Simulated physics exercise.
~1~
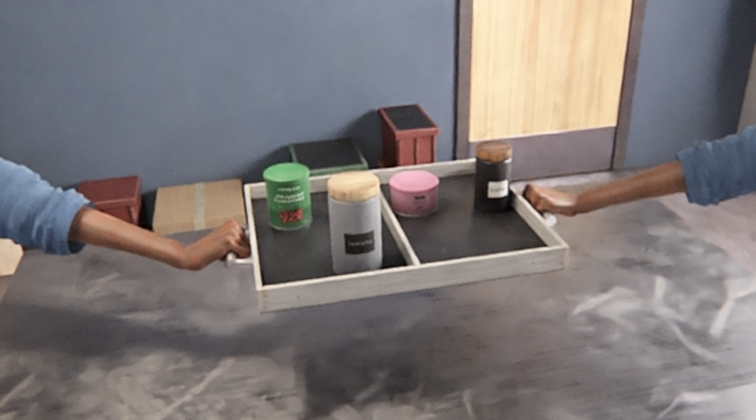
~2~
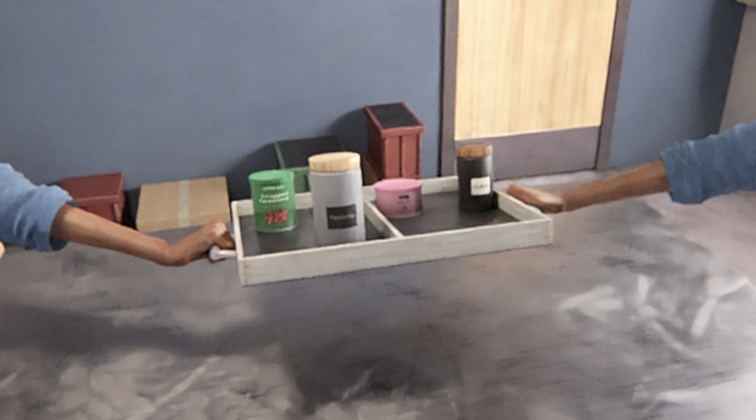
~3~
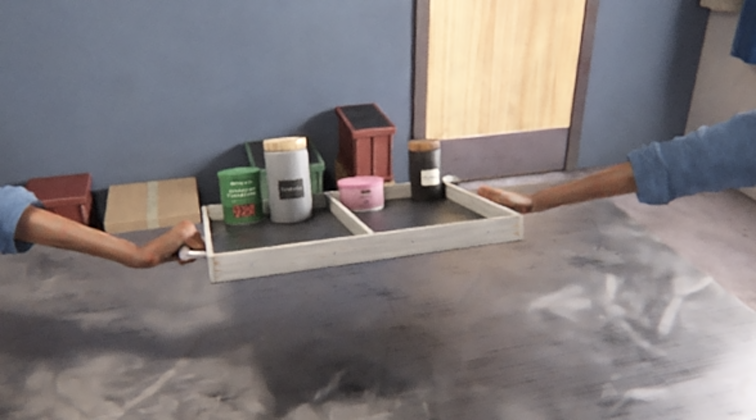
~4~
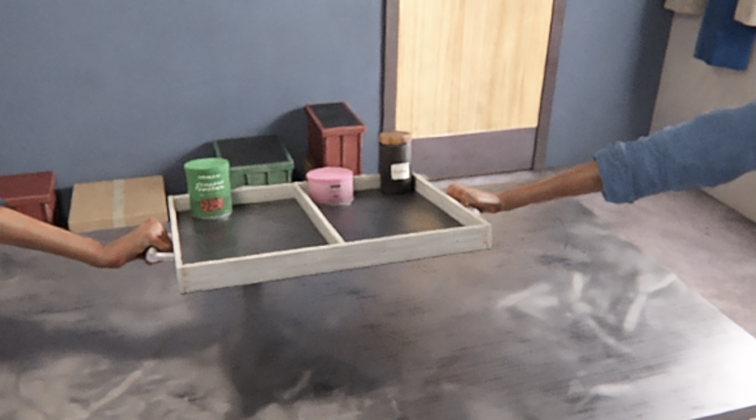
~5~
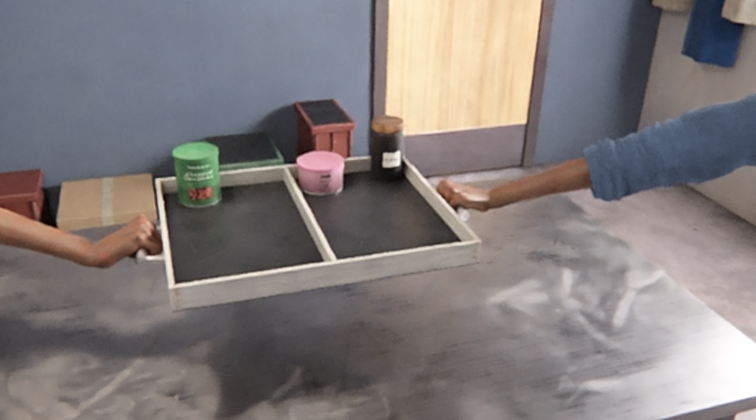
Two hands hold a pale-rimmed tray with a dark base and a central bar, seen from the front and slightly above, in a blue-walled room with a wooden door and boxes behind. A green tin and a tall grey jar stand in the left half, a pink tub and a black jar in the right. The hands tip the tray towards its far side as the view pans slightly right. The grey jar shifts back towards the far rim, then is gone from the tray. The hands bring the tray back, leaving the green tin, pink tub and black jar upright near the far edge.
